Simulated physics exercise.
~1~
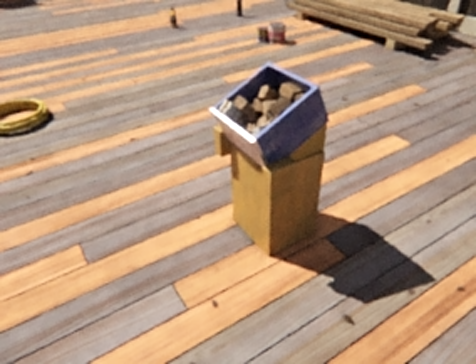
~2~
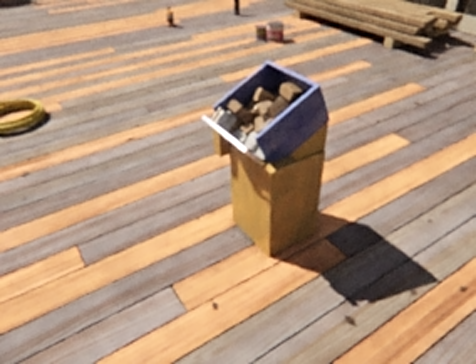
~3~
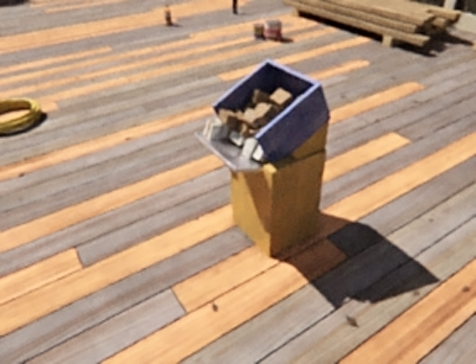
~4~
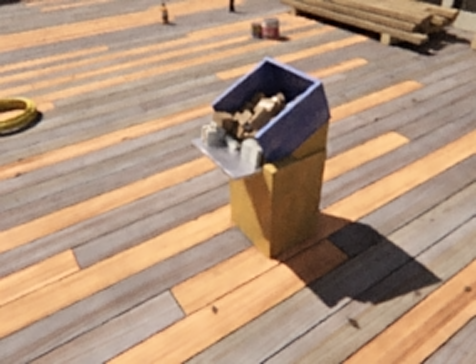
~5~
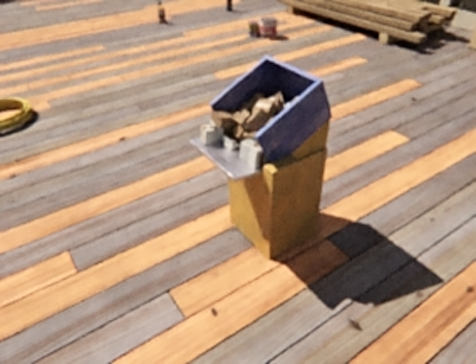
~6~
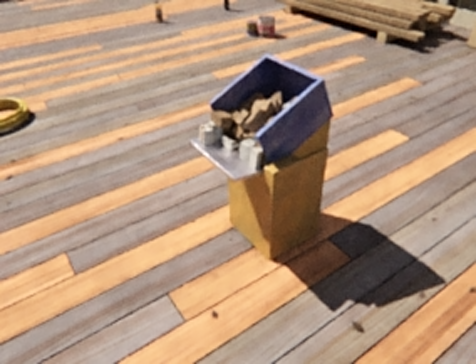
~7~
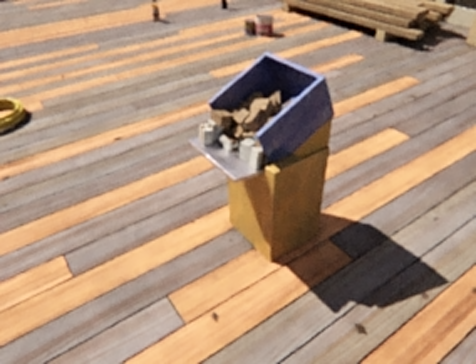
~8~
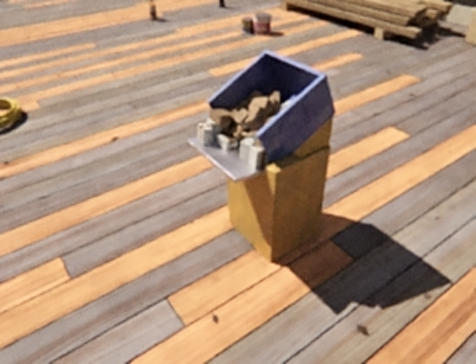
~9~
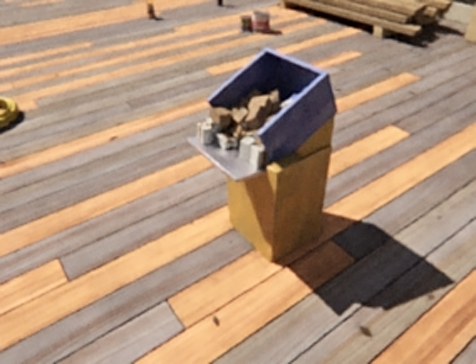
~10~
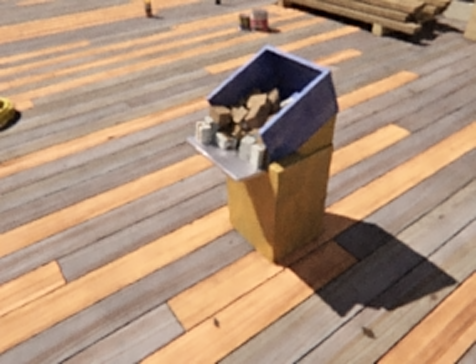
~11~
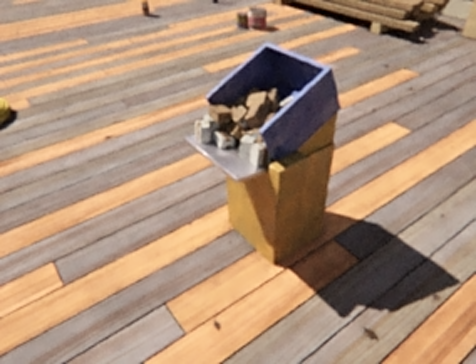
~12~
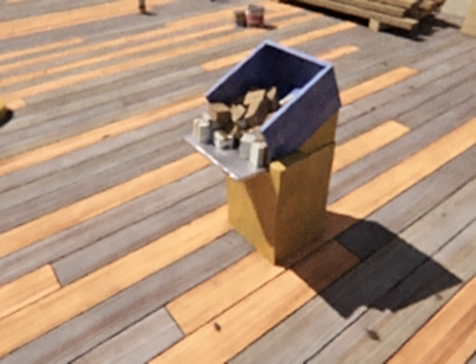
A blue hopper of small brown parcels sat tilted on a wooden stand on a plank deck as its front flap dropped open toward the left; the parcels slid down toward the opening, a few pale ones settling on the lowered flap, and none fell off.
